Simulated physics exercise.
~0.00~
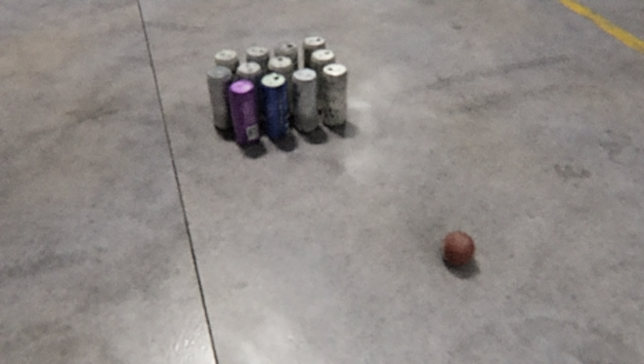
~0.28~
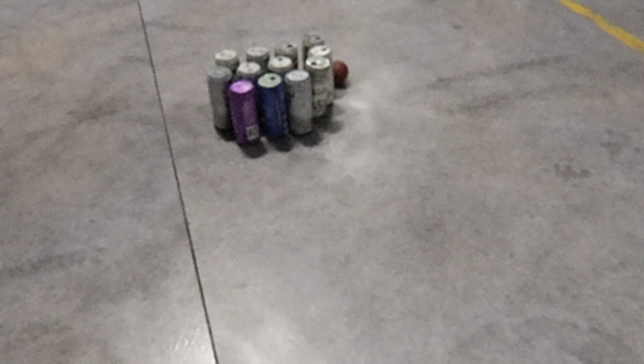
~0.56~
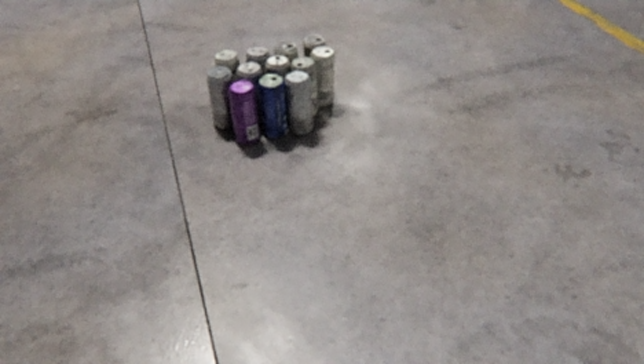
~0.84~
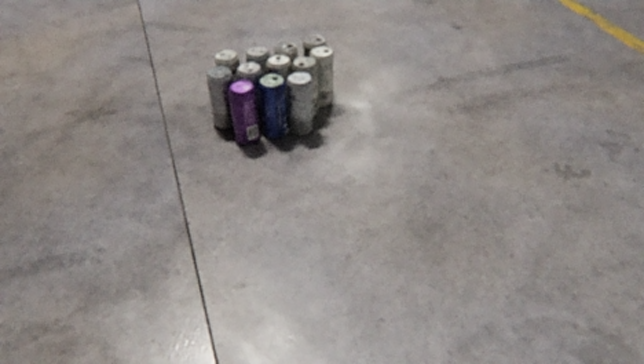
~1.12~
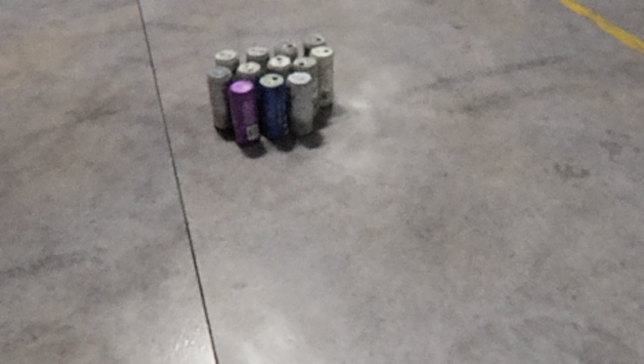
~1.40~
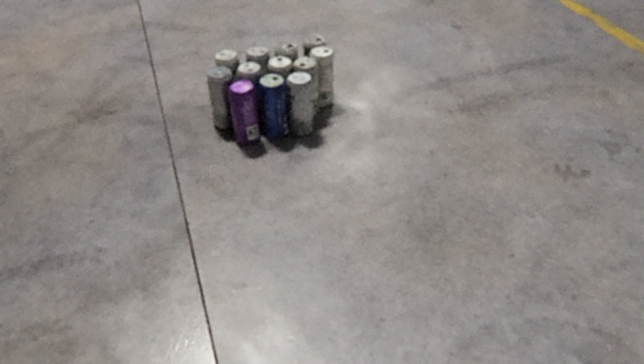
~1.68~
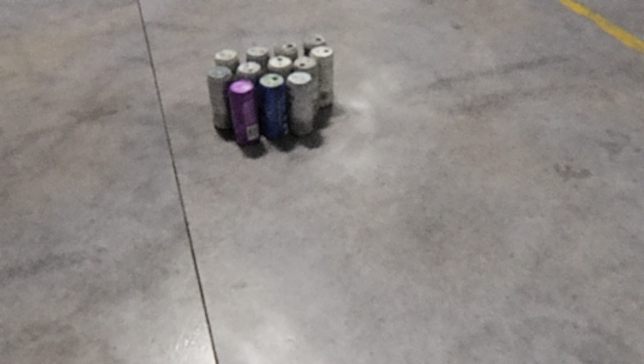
Brown ball rolling into a cluster of upright tubes on a concrete floor, nudging a few and disappearing, leaving all standing.
